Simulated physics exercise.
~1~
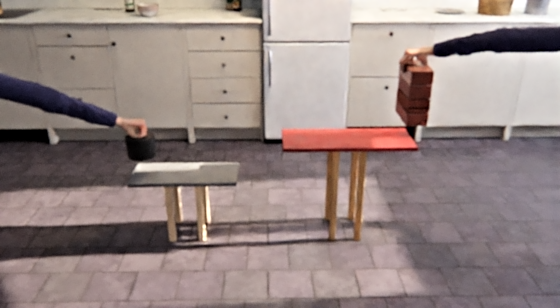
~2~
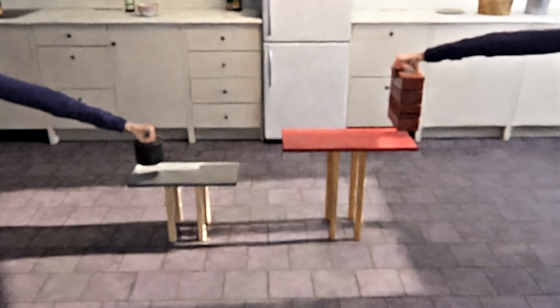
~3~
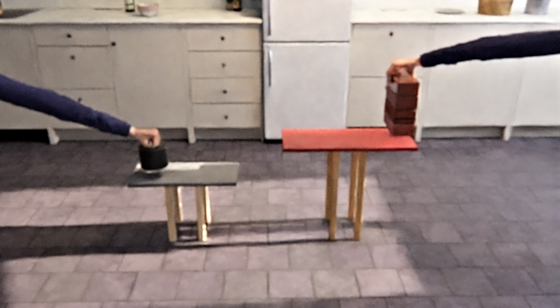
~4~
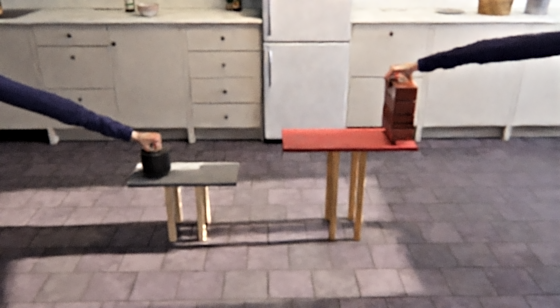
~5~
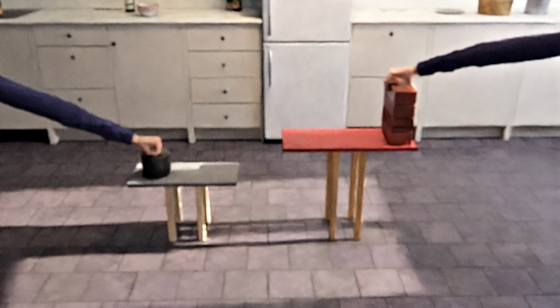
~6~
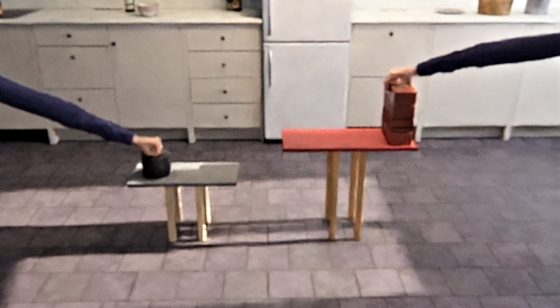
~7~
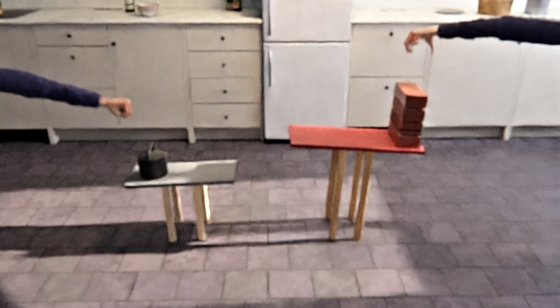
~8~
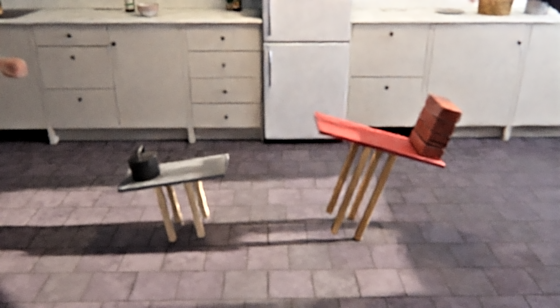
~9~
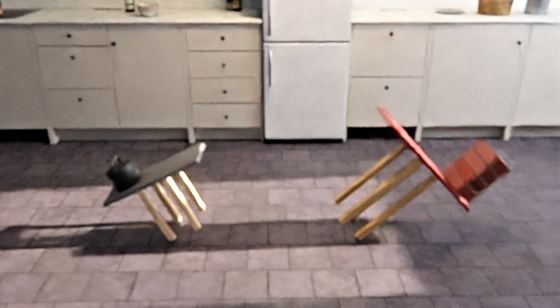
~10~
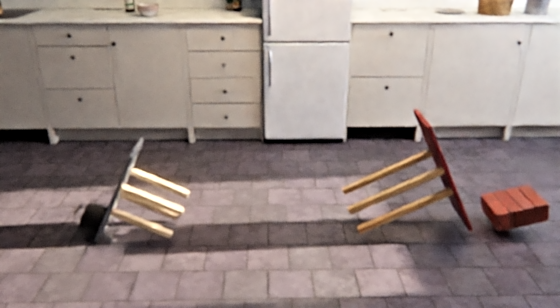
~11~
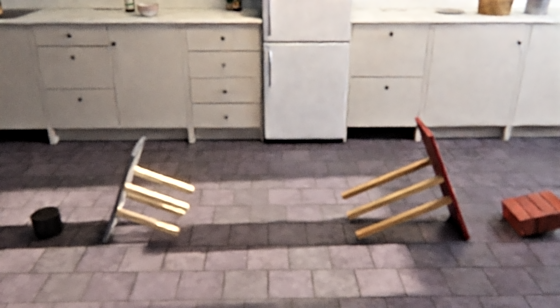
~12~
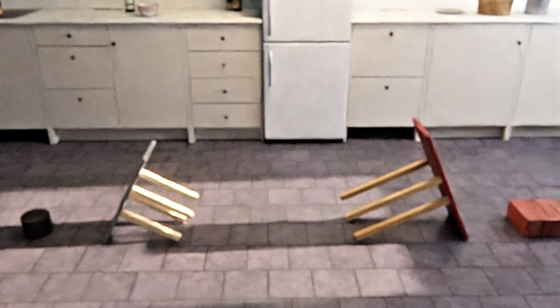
Two small tables tip outward and fall over after hands release loads on their outer ends.
